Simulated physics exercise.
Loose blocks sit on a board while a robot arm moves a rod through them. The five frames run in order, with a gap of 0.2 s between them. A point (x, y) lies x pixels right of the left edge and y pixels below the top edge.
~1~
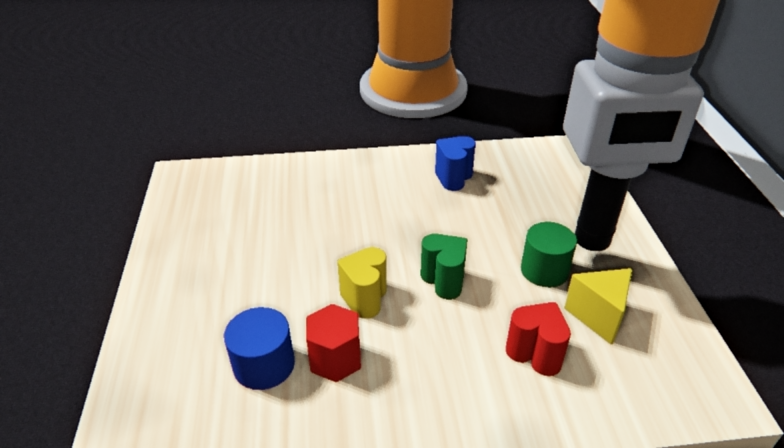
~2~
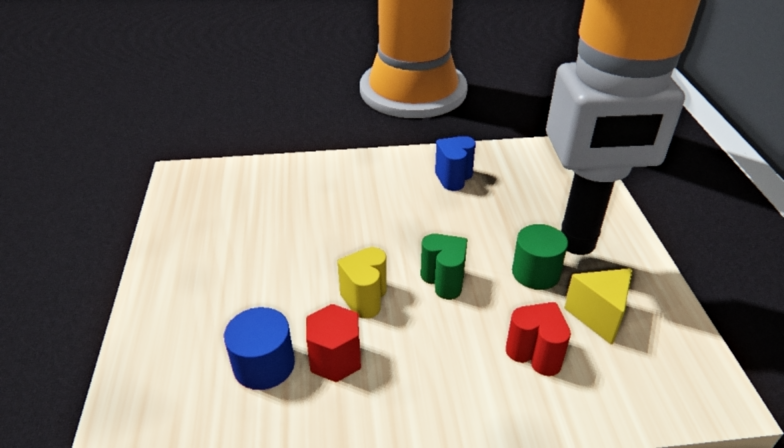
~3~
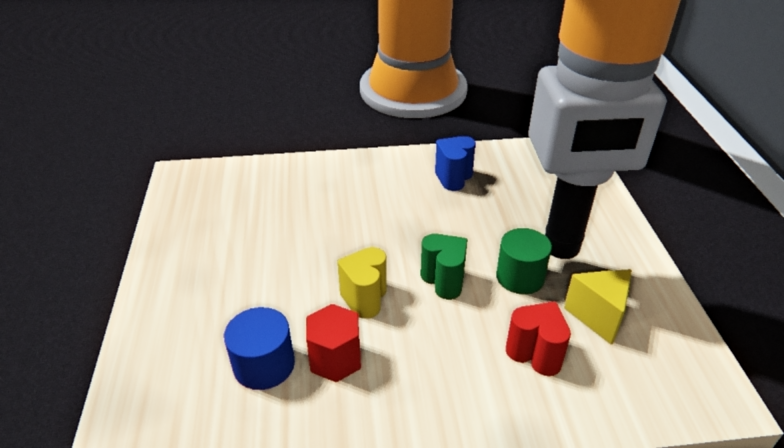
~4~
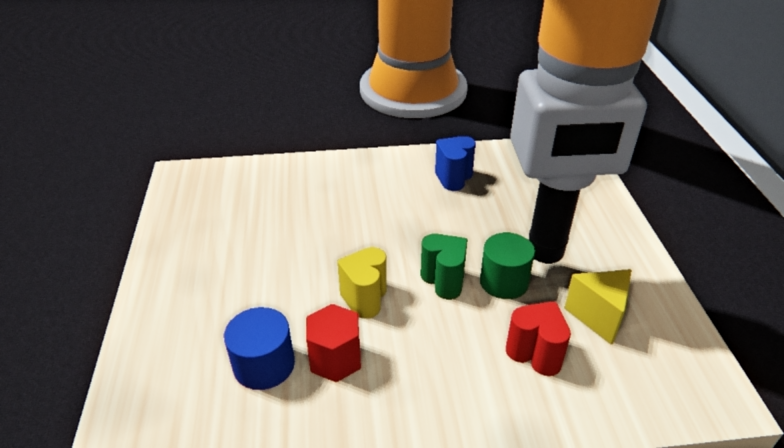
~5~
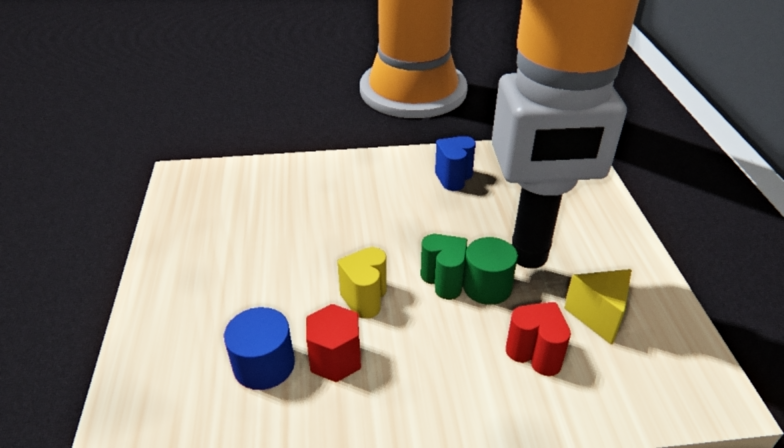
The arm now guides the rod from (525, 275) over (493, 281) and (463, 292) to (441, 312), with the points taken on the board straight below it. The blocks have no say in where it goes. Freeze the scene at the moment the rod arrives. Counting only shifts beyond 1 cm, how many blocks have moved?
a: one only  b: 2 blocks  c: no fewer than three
(b)
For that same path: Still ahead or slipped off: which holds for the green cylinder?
Pushed ahead.
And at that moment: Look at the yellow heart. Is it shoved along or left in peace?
It barely shifts, if at all.
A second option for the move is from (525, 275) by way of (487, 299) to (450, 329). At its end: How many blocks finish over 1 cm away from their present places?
The count is two.
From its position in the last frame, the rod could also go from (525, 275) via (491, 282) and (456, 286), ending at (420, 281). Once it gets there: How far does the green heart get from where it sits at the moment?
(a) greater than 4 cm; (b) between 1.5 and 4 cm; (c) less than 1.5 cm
Letter a.
On the path given first. Halfway along, rod (478, 267); green heart (412, 247), turned 35° clockwise; green cylinder (444, 271).
At the end, rod (442, 294); yellow heart not moved; green heart (411, 247), turned 35° clockwise; green cylinder (403, 297); yellow triangular piece not moved.
